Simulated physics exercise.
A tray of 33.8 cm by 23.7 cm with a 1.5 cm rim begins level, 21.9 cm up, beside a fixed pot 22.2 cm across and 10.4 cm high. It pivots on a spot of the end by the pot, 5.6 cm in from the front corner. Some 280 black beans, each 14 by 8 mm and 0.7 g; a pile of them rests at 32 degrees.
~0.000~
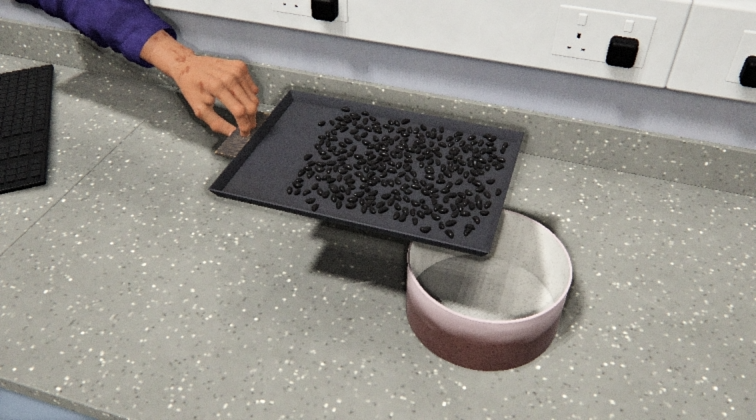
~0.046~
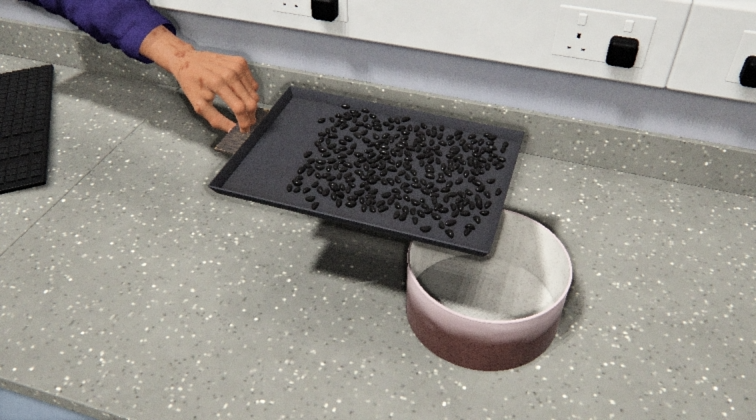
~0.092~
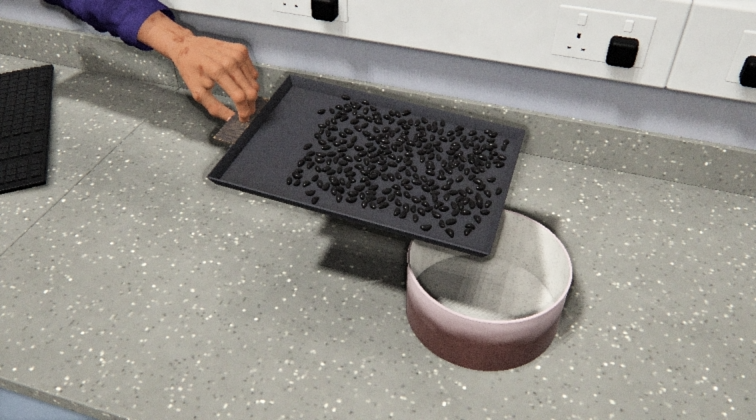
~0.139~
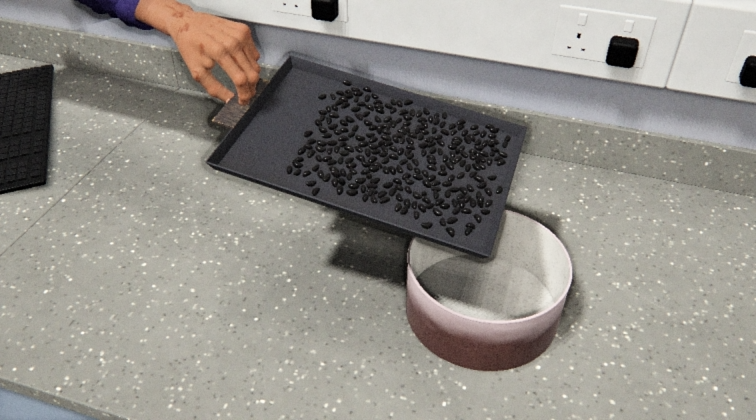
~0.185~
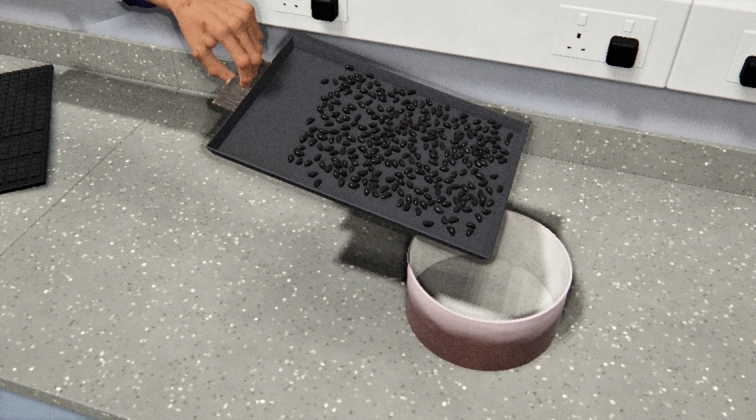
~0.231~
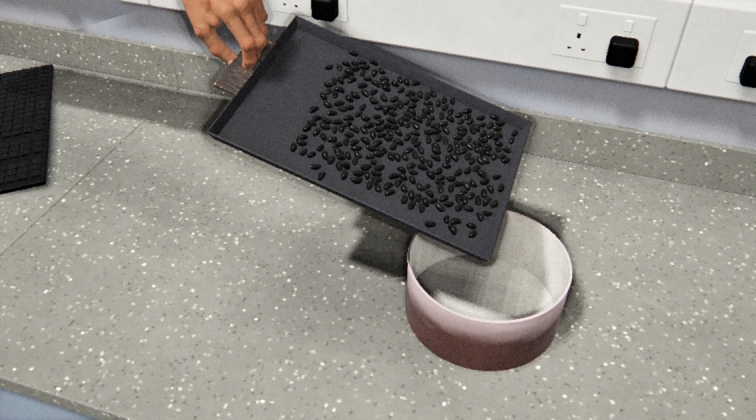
A hand lifts the left end of a dark tray of black beans beside a round pot.
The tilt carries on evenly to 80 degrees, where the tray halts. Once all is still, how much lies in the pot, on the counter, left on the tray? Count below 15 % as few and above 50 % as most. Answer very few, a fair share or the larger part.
In the pot: A fair share; on the counter: The larger part; left on the tray: Very few.
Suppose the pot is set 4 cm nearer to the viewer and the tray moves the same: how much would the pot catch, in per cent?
It would be near 55 per cent.
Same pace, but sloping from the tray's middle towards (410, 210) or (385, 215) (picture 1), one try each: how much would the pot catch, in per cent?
Some 5 and 0 per cent.
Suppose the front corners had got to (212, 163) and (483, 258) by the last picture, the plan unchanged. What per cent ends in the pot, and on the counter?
Pot 0, counter 100.
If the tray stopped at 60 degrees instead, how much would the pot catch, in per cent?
In that case some 25 per cent.
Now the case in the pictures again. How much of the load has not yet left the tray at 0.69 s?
About 55 per cent.
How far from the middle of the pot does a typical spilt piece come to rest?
About 24 cm.
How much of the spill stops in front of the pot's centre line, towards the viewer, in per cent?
About 100 per cent.
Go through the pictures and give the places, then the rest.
The first frame shows tray tilt 0 degrees, front corners at (216, 187) and (484, 247); middle of the pieces at (399, 165); pot at (489, 259).
The second frame shows tray tilt 1 degrees, front corners at (216, 184) and (484, 247); middle of the pieces at (399, 163).
The third frame shows tray tilt 4 degrees, front corners at (215, 175) and (484, 248), lowest corner right front; middle of the pieces at (400, 158).
The fourth frame shows tray tilt 9 degrees, front corners at (214, 160) and (485, 250), lowest corner right front; middle of the pieces at (401, 151).
The fifth frame shows tray tilt 14 degrees, front corners at (214, 145) and (485, 252), lowest corner right front; middle of the pieces at (404, 143).
The sixth frame shows tray tilt 19 degrees, front corners at (216, 130) and (486, 253), lowest corner right front; middle of the pieces at (408, 137); pot at (489, 259). Its pace works out near 110 degrees a second.
After 0.50 s, tilt 49 degrees; the tray holds 100 %, the pot 0 %.
After 0.69 s, tilt 70 degrees; the tray holds 55 %, the pot 0 %.
After 0.99 s, tilt 80 degrees; the tray holds 0 %, the pot 25 %.
At rest (2.2 s), pot 25 %, counter 75 %, tray 0 %.
